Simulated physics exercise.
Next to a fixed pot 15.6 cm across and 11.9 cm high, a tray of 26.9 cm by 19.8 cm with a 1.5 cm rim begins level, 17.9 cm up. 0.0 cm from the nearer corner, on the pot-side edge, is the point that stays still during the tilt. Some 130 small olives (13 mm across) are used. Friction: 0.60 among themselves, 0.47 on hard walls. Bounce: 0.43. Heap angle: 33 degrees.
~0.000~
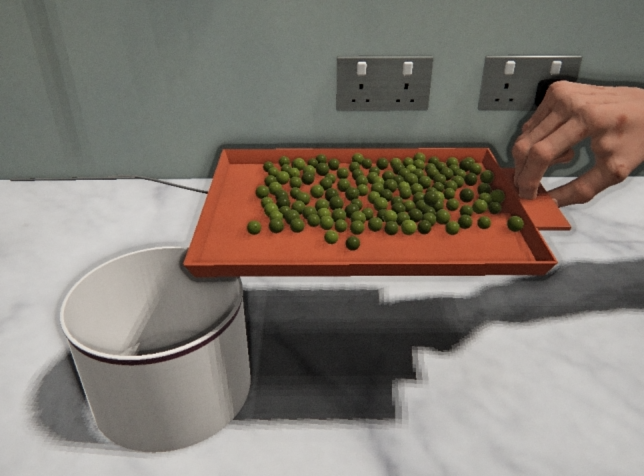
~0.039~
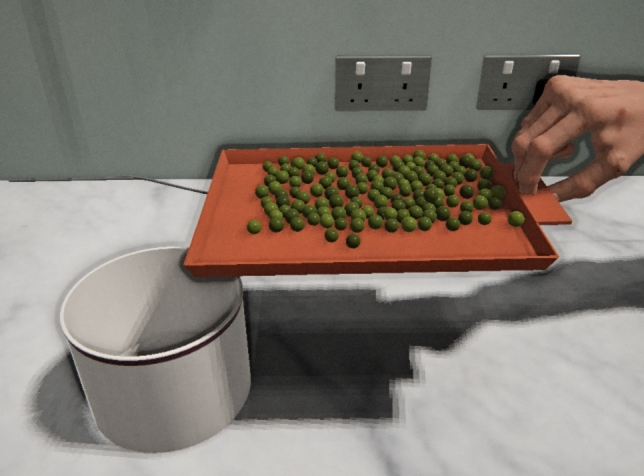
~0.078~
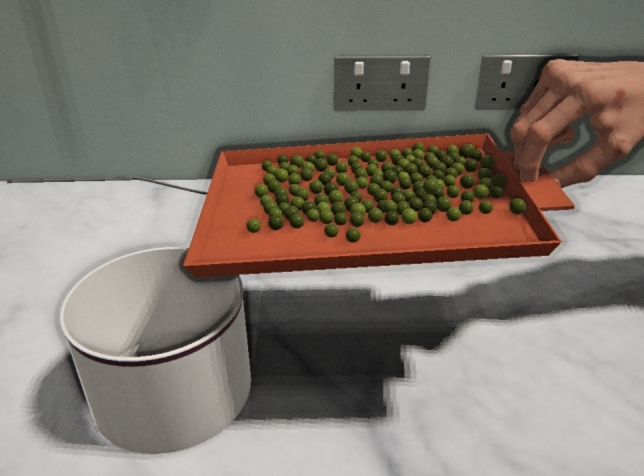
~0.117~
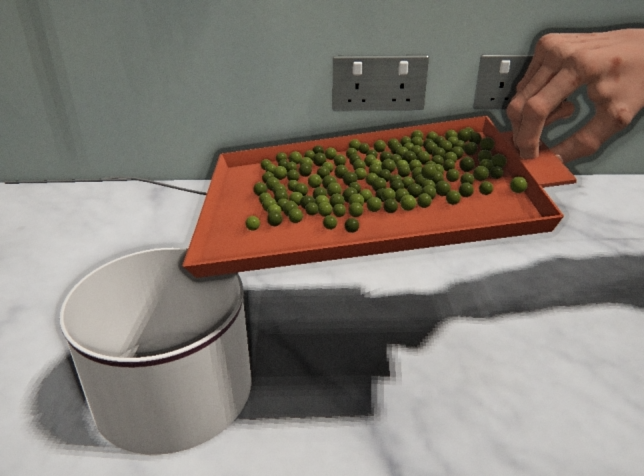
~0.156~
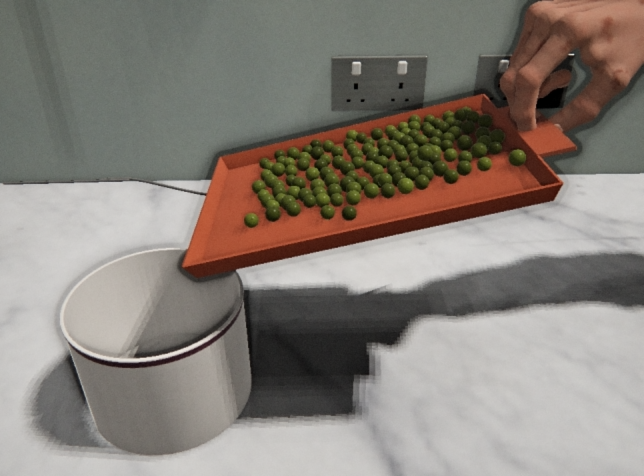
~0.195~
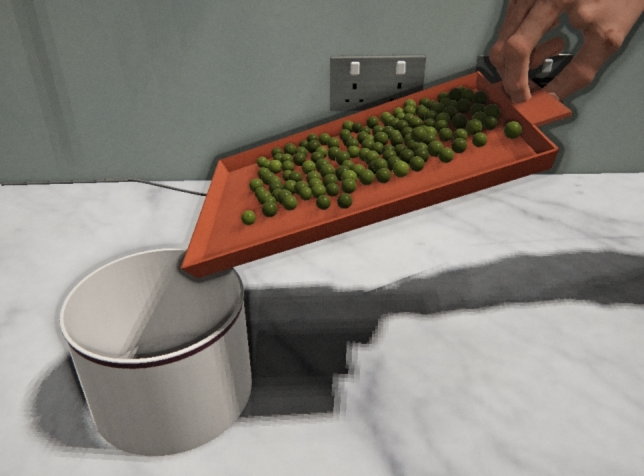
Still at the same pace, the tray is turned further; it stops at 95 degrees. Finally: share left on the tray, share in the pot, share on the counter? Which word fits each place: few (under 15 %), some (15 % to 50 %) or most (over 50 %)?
Left on the tray gets few; pot gets some; counter gets most.
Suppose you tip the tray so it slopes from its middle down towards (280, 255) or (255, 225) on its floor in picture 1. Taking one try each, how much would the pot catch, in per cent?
Roughly 15 per cent on the first try and 75 per cent on the second.
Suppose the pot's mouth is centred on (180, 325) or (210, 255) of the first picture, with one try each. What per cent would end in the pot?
Roughly 20 and 70 percent.
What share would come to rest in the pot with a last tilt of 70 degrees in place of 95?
In that case it comes to about 25 in a hundred.
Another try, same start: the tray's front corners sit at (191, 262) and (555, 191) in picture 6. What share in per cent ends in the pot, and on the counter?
In the pot: 70 per cent; on the counter: 30 per cent.
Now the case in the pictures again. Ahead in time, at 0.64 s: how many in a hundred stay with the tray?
About 65 per cent.
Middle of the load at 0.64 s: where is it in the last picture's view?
Near (209, 195).
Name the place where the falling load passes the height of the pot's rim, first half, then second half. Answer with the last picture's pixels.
Early: About (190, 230); late: About (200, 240).
After 0.46 s, tilt 56 degrees; the tray holds 100 %, the pot 0 %.
After 0.64 s, tilt 82 degrees; the tray holds 65 %, the pot 5 %.
Then, at 0.94 s, tilt 95 degrees; the tray holds 0 %, the pot 35 %.
In the end, at 1.6 s, tray 0 %, pot 35 %, counter 65 %.
